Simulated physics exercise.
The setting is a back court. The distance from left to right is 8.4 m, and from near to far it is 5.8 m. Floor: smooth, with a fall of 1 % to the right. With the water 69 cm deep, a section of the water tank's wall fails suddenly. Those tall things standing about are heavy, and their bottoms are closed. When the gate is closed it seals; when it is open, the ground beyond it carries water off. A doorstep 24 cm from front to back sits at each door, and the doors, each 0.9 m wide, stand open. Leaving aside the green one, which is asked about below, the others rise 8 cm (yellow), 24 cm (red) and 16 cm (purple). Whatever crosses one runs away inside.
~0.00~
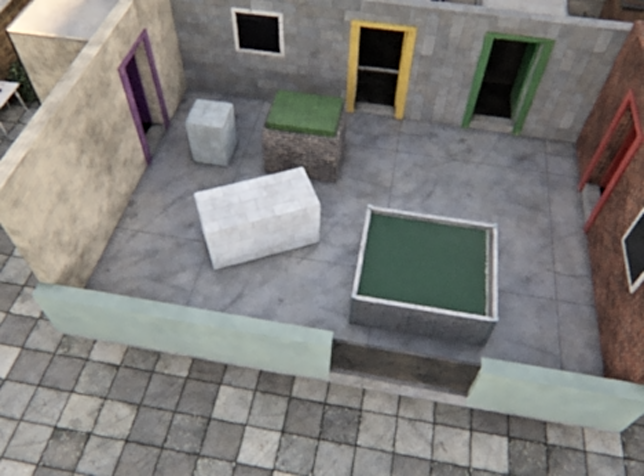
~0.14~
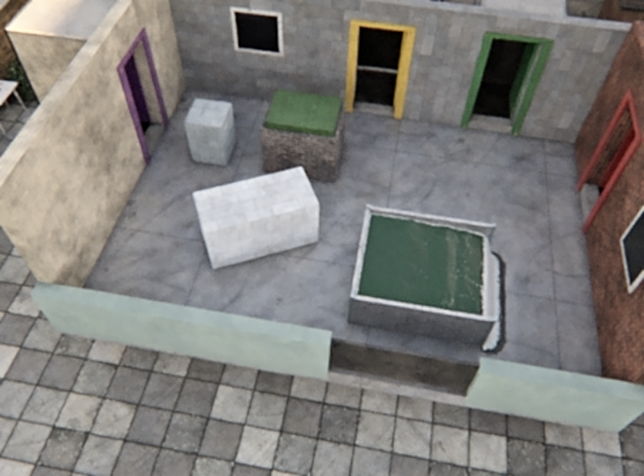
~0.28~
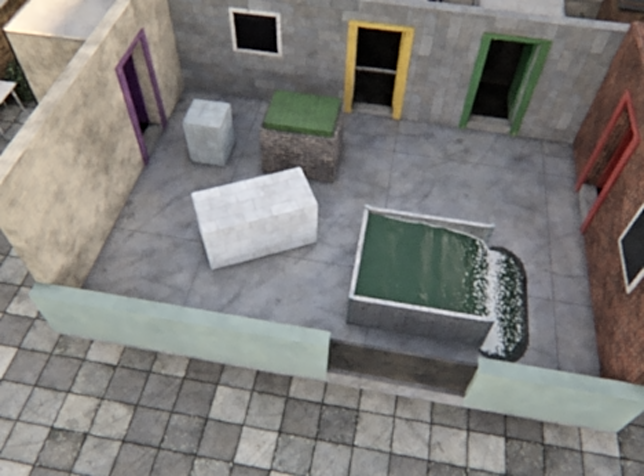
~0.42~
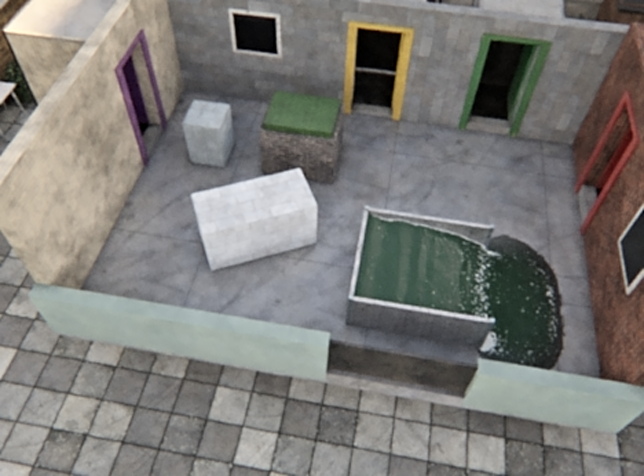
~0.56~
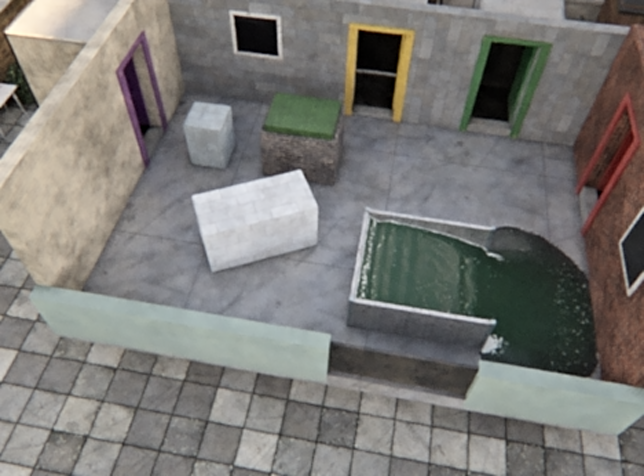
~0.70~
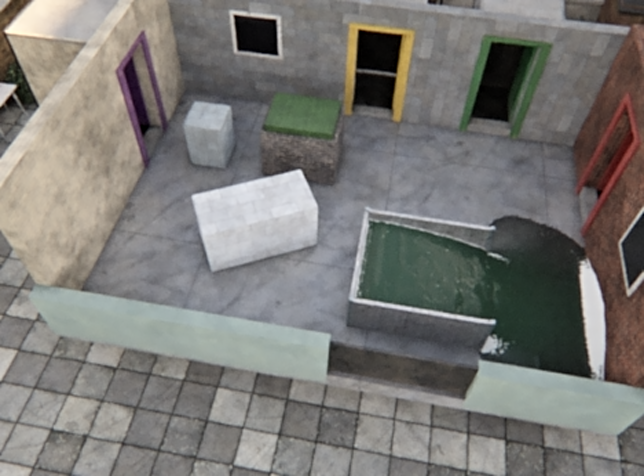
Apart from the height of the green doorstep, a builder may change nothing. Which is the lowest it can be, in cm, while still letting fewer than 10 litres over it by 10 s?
No lower than about 15 cm.
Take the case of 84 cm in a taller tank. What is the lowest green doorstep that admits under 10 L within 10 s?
Then a height close to 19 cm.
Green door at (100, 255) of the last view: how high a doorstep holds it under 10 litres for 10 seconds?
9.5 cm.
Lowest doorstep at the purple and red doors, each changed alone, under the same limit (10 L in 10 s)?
Roughly 5.0 cm for the purple door and roughly 11.5 cm for the red door.
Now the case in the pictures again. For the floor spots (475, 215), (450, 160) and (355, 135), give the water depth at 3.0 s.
In order: Around 0, 1 and 0 cm.
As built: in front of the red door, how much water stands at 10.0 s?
Some 8.0 centimetres.
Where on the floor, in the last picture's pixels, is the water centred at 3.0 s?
(506, 277), roughly.
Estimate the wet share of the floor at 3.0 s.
Wet: Close to 35 %.
After 1.4 s water covers 15 % of the floor, deepest (50 cm) near (598, 409); it has not reached the green door.
After 3.0 s water covers 35 % of the floor, deepest (32 cm) near (596, 397); 18 cm at the green door, 0 litres in over its 18 cm doorstep.
After 10.0 s water covers 100 % of the floor, deepest (10 cm) near (247, 105); 6 cm at the green door, 1 litre in over its 18 cm doorstep.
At the green door as built, the water arrived by 2.5 s and peaked near 19 cm at 3.2 s.
With a doorstep of 13.5 cm, 18 litres would have come in within the 10 s; with 18 cm, 1 litre. So under 10 litres takes about 15 cm.
